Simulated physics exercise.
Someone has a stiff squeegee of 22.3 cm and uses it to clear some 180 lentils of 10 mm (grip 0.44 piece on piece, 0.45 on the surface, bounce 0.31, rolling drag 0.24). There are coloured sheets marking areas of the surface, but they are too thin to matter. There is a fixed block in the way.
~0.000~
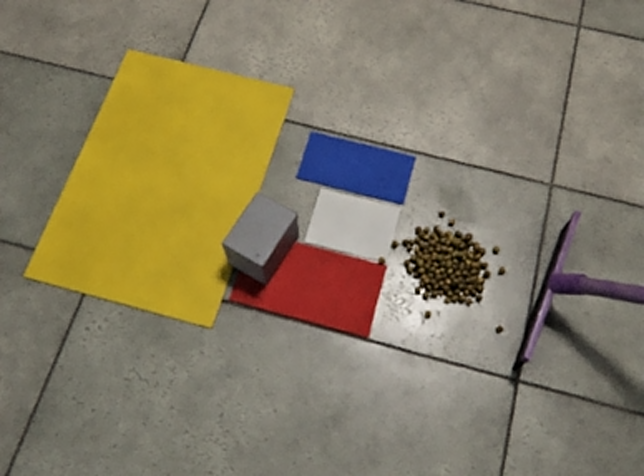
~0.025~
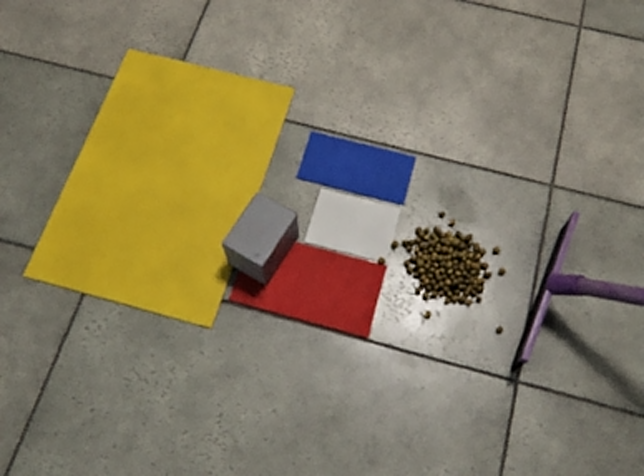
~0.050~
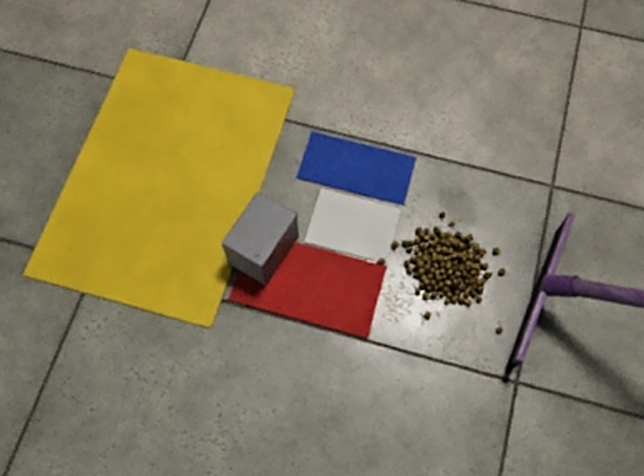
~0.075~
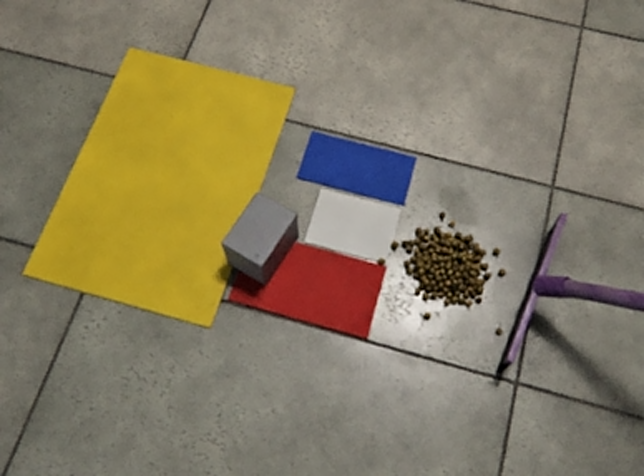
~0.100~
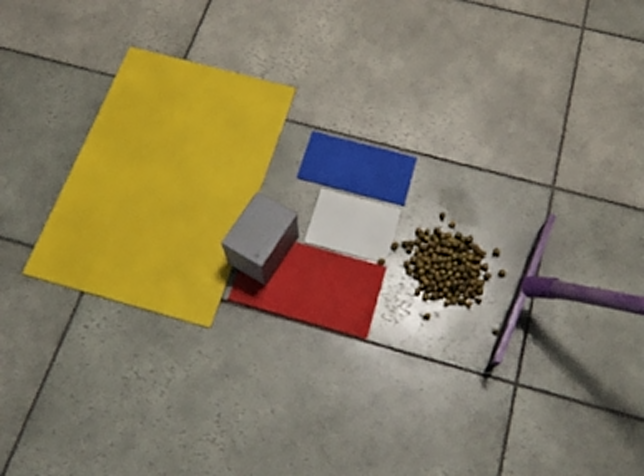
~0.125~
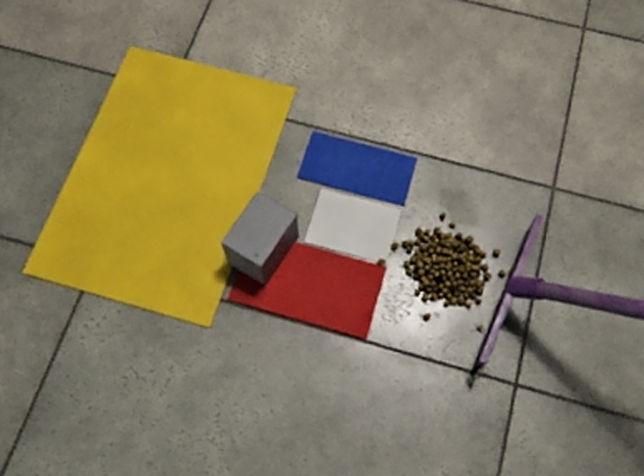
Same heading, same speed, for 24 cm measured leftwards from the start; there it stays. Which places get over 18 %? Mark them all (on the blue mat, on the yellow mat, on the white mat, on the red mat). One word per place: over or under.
Blue mat: Under, yellow mat: Under, white mat: Over, red mat: Over.
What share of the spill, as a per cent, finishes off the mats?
Roughly 20 percent.
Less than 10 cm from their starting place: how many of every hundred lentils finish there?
I'd put it at close to 20 percent.
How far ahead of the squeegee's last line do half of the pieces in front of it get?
About 5 centimetres.
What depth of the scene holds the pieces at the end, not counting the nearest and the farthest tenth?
Estimated width: Near 18 cm.
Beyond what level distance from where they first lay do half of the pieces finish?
Around 16 centimetres.
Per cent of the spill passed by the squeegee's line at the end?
15 %.
Then, at 0.31 s, squeegee 18 cm from its start, spill 15 cm wide; red mat 5 %, white mat 10 %, off the mats 85 %.
After 0.50 s, squeegee 25 cm from its start, spill 20 cm wide; red mat 40 %, white mat 40 %, blue mat 5 %, off the mats 20 %.
Then, at 0.66 s, squeegee 25 cm from its start, spill 20 cm wide; red mat 40 %, white mat 40 %, blue mat 5 %, off the mats 20 %.
At rest (1.0 s), red mat 40 %, white mat 40 %, blue mat 5 %, yellow mat 0 %, off the mats 20 %.
